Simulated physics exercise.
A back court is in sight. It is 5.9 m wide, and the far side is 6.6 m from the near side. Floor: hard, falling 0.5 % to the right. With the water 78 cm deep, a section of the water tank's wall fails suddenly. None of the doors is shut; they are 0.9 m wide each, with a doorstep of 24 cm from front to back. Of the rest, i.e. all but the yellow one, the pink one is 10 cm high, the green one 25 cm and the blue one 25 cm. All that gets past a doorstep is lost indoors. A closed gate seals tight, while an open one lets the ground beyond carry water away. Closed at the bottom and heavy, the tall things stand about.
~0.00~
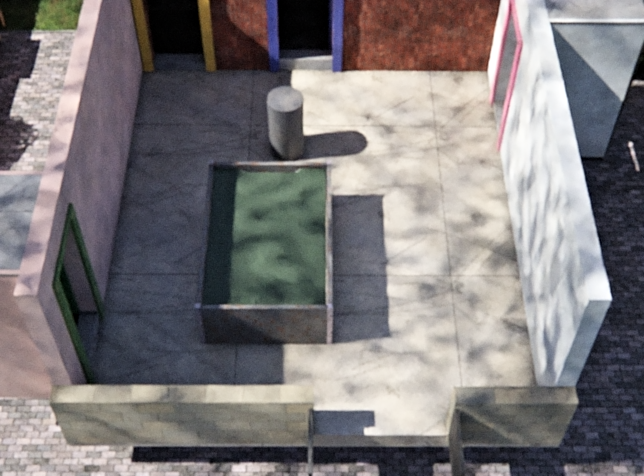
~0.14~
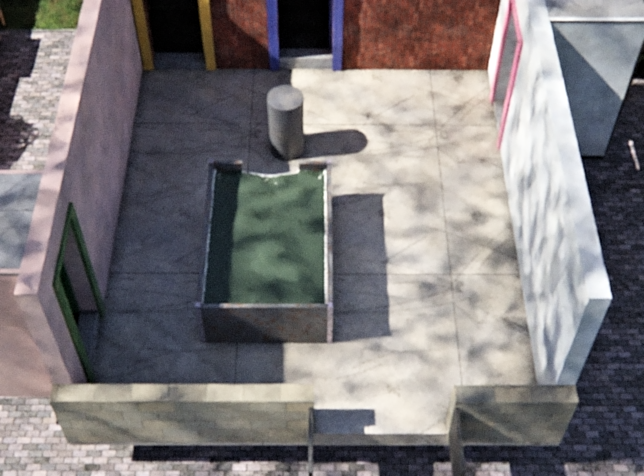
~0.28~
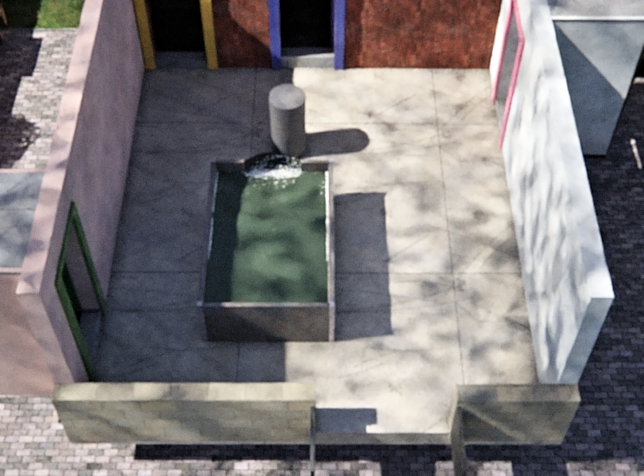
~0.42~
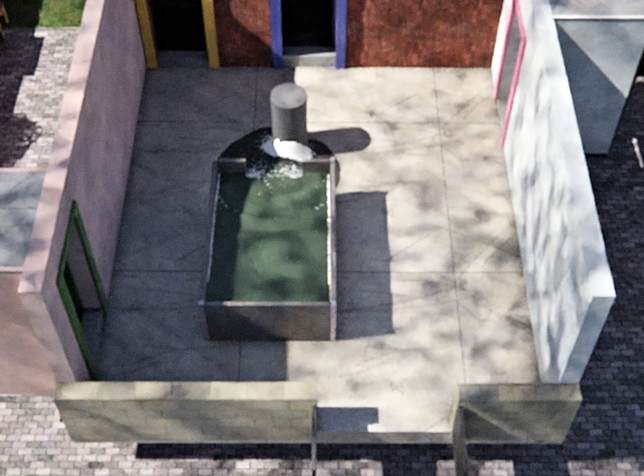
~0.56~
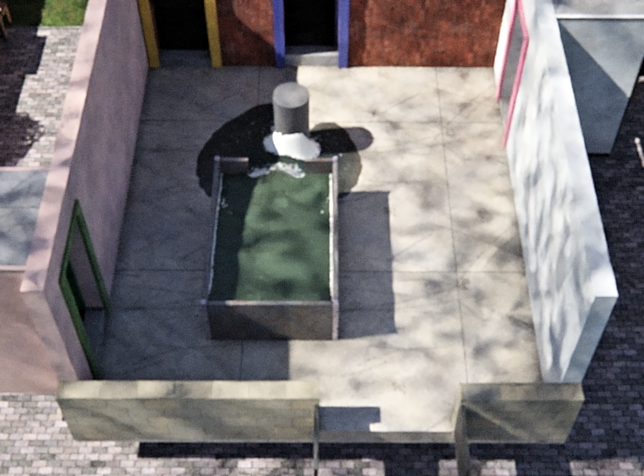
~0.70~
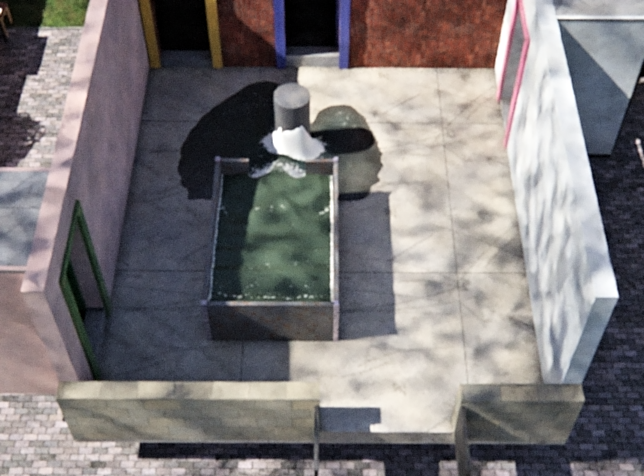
Water burst through the far side of a still, full tank in a walled courtyard, foamed up around the grey post just behind it, and spread a dark wet patch outward across the paving.
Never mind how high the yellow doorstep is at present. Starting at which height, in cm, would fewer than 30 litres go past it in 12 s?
Starting at roughly 23 cm.
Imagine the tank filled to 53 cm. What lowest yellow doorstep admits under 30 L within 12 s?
About 14.0 centimetres.
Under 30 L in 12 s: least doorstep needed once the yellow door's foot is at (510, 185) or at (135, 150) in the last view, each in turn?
Roughly 8.0 cm, then roughly 11.5 cm.
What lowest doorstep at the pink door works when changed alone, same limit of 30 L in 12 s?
At pink, roughly 13.0 cm.
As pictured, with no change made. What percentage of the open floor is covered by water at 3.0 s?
Wet share: Near 45 %.
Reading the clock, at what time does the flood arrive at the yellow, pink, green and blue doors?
Arrival times - yellow: 1.1 s; pink: 1.8 s; green: 5.0 s; blue: 1.3 s.
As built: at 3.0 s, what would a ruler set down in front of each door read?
Centimetres: Yellow = 26, pink = 16, green = 0, blue = 8.
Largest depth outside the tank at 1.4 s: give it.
Around 53 centimetres.
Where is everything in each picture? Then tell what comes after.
In the first frame, the water tank at (267, 235) is whole and still, 78 cm deep; the yellow door at (174, 23) is dry.
In the second frame, the front is at a hidden place, 0.4 m from the gap on the far side; 0.2 m2 of floor is wet, 78 cm left at the back.
In the third frame, the gap is on the far side, the front 0.9 m out at (260, 158); the back of the water tank holds 78 cm.
In the fourth frame, the front is at (263, 132), 1.4 m from the gap on the far side; 1.7 m2 of floor is wet, 78 cm left at the back.
In the fifth frame, the front is at (267, 108), 2.0 m from the gap on the far side; 3.0 m2 of floor is wet, 78 cm left at the back.
In the sixth frame, the gap is on the far side, the front 2.5 m out at (258, 86); the back of the water tank holds 72 cm; the yellow door at (180, 20), 3.4 m from the gap, is still 1.2 m from the nearest water.
After 1.4 s water covers 30 % of the floor, deepest (53 cm) near (284, 165); 24 cm at the yellow door, 1 litre in over its 14 cm doorstep.
After 3.0 s water covers 45 % of the floor, deepest (33 cm) near (284, 165); 26 cm at the yellow door, 92 litres in over its 14 cm doorstep.
After 12.0 s water covers 100 % of the floor, deepest (10 cm) near (274, 414); 8 cm at the yellow door, 167 litres in over its 14 cm doorstep.
At the yellow door as built, the water arrived by 1.2 s and peaked near 31 cm at 2.4 s.
With a doorstep of 21 cm, 43 litres would have come in within the 12 s; with 28 cm, 11 litres. So under 30 litres takes about 23 cm.
